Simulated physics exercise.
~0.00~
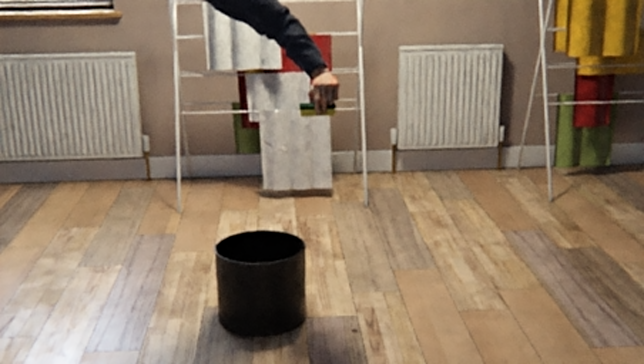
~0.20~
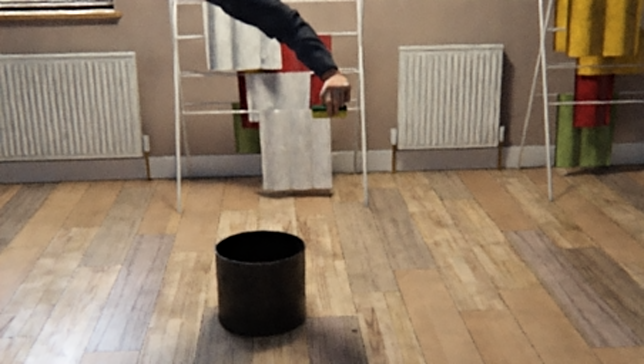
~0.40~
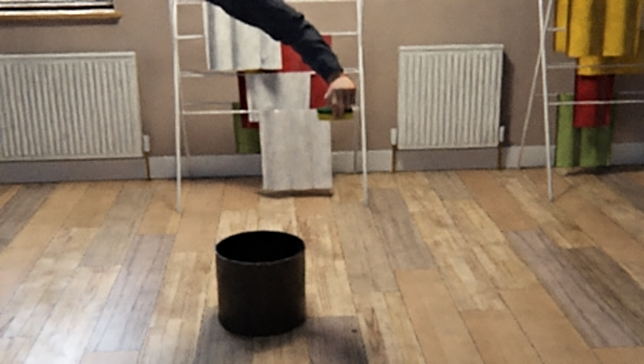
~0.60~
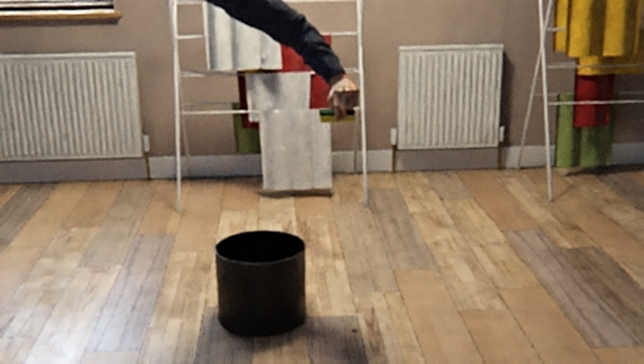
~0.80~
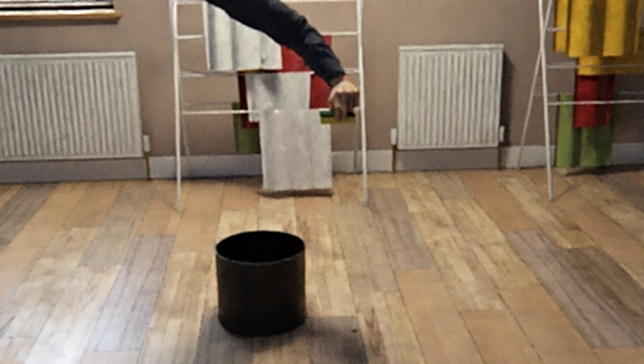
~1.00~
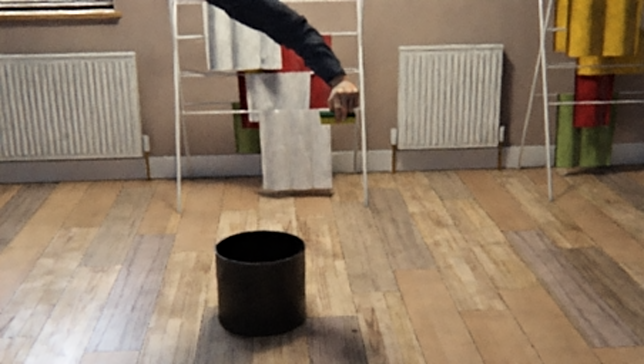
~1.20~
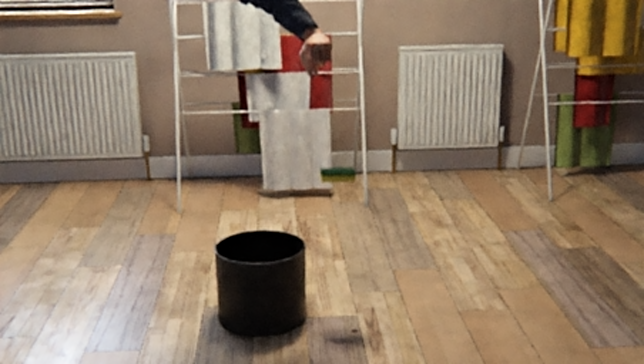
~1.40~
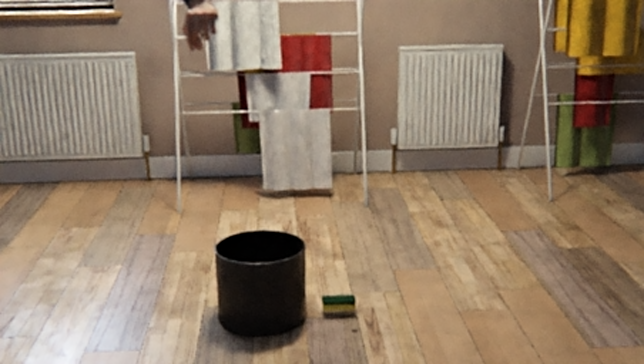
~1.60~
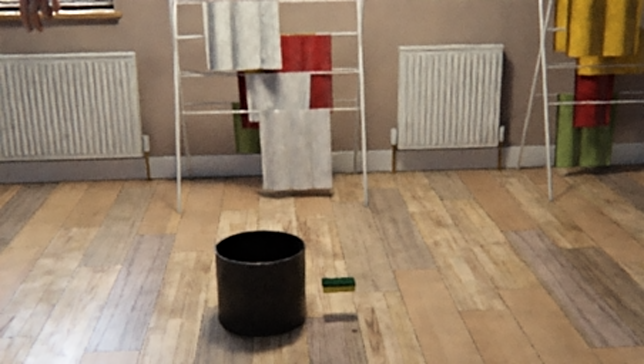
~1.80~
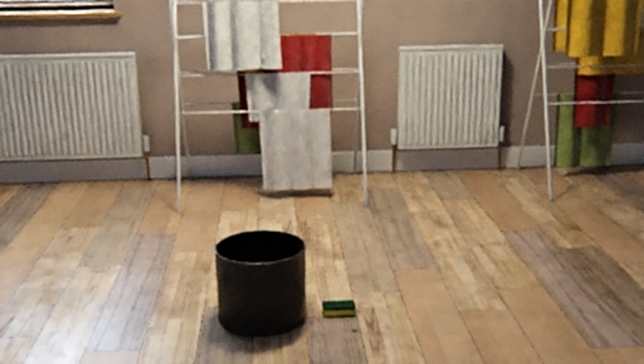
In a room with a wooden plank floor, seen from a still, slightly raised viewpoint, a black cylindrical container stands near the centre. Behind it, white racks hung with white, red, green and yellow cloths stand against a wall with white radiators. A dark-sleeved arm reaches in from the top, its hand holding a small yellow and green sponge, and shifts slightly right before holding steady. The hand lets go and draws back to the left as the sponge drops. It lands right of the container, bounces up a little and settles on the floor outside it.
